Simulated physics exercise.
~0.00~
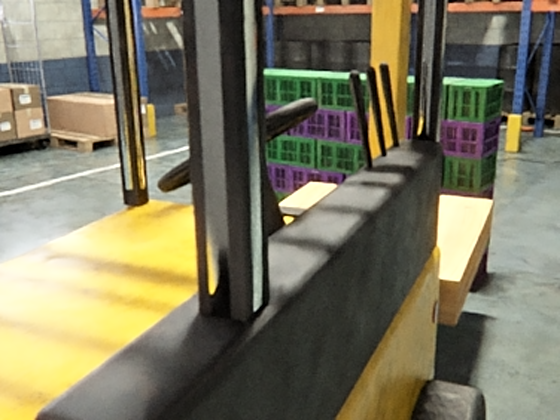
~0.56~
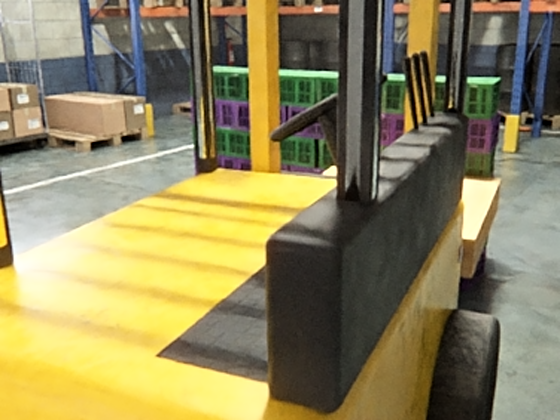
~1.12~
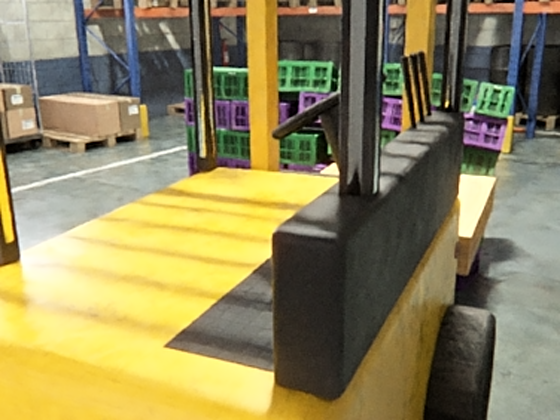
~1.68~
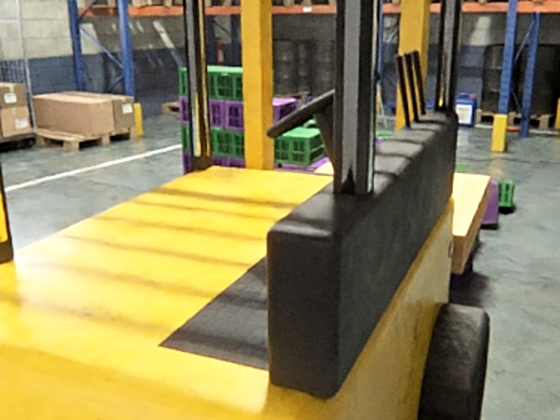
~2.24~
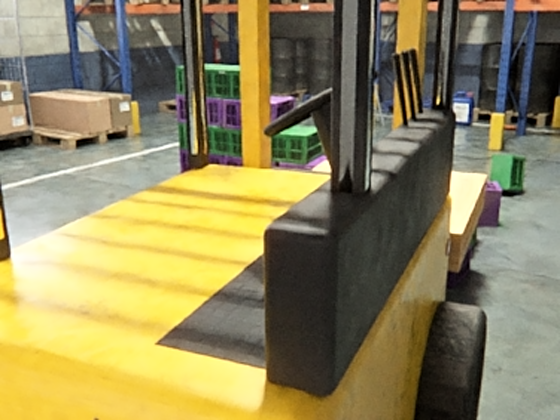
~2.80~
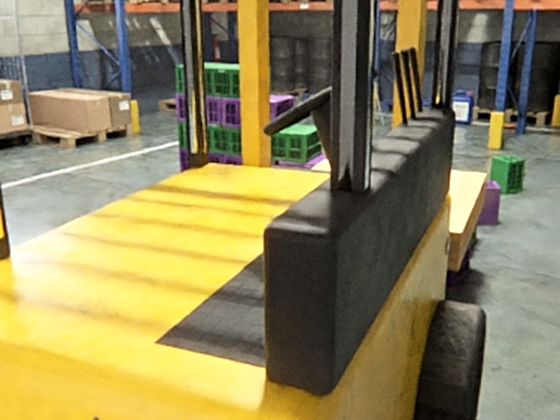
A yellow lift truck moves up to stacked green and purple crates, and many tumble down.
